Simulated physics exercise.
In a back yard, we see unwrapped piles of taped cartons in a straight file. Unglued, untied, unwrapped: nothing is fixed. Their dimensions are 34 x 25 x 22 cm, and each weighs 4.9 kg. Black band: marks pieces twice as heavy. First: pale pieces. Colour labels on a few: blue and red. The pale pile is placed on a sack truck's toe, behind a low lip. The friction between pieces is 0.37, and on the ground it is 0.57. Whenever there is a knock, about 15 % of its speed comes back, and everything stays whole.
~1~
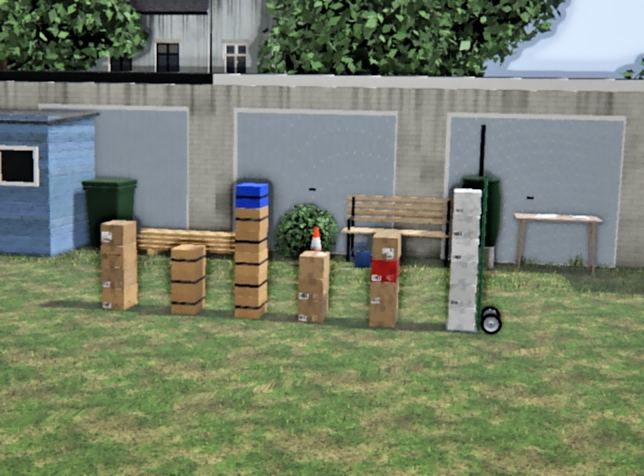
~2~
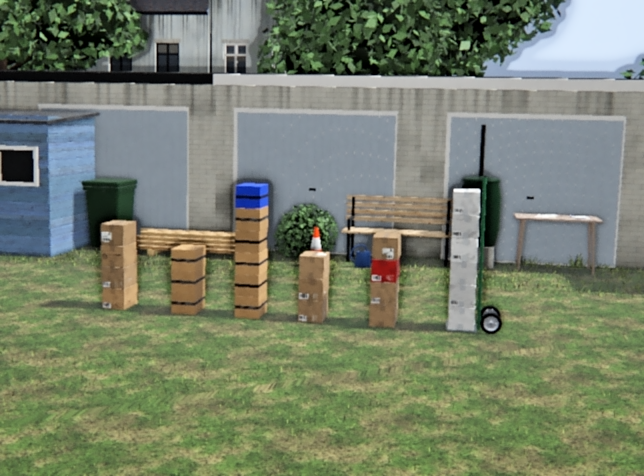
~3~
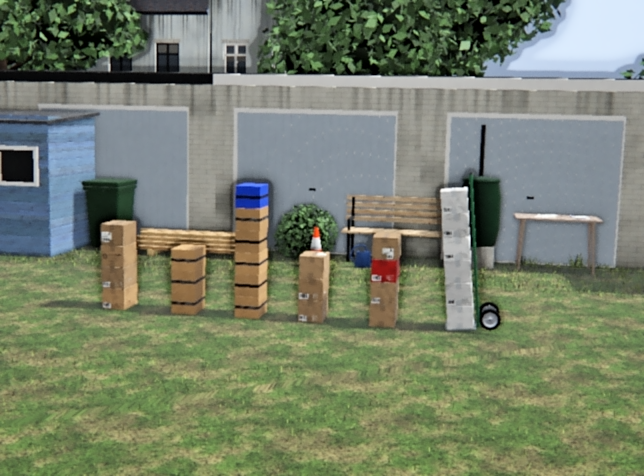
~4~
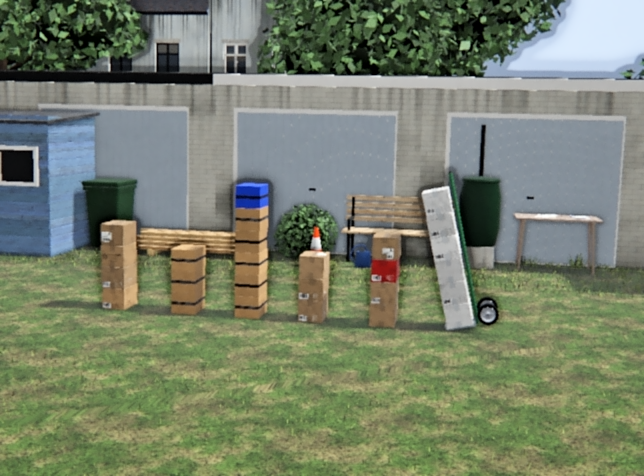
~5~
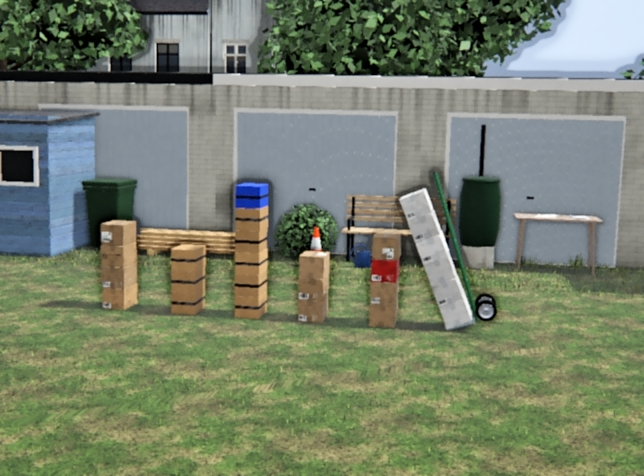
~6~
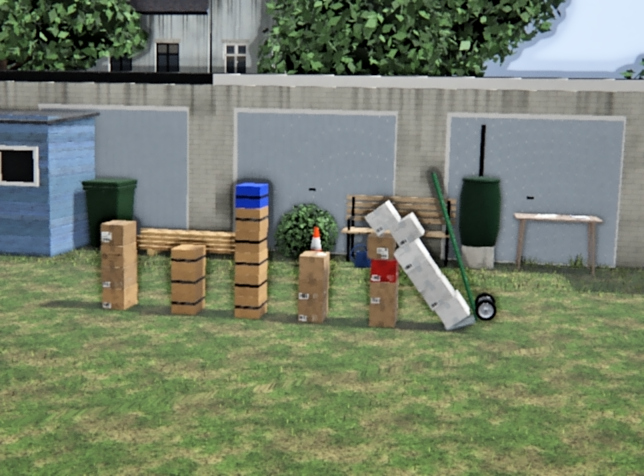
In the video, stacks of taped cartons stand in a row on grass as a green sack truck tilts left with a pale stack, which leans further, separates from the frame and shifts apart near its top against the neighbouring stack.
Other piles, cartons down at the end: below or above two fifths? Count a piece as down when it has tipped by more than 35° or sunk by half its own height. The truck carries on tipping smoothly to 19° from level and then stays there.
Below.
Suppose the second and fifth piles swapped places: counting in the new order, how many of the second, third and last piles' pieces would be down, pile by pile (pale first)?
Down per pile: Second 0, third 1, last 0.
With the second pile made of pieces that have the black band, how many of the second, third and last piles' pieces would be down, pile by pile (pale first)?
Second: 4; third: 1; last: 0.
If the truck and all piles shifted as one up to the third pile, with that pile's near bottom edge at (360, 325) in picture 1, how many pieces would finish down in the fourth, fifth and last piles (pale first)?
In that case fourth pile 0, fifth pile 0, last pile 0.
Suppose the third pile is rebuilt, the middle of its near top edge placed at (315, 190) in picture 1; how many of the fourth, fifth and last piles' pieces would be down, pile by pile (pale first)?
In that case fourth 5, fifth 1, last 3.
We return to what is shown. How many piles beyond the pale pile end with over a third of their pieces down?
In total, 1.
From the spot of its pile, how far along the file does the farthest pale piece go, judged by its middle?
Some 190 centimetres along the file.
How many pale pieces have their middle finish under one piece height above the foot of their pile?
The number is 2.
Then, 0.28 s after the last picture, 6 of the pale pile down; none of the 20 other cartons down, 4 disturbed; red carton leaning 10°.
Then, 0.68 s after the last picture, 6 of the pale pile down; 3 of the 20 other cartons down; red carton leaning 31°, 12 cm lower.
At rest, 6 of the pale pile down; 3 of the 20 other cartons down; red carton leaning 38°, 26 cm lower; blue carton shifted 34 mm. That is 15 per cent. As the last picture would show them, middles, red carton near (329, 291), blue carton near (249, 196).
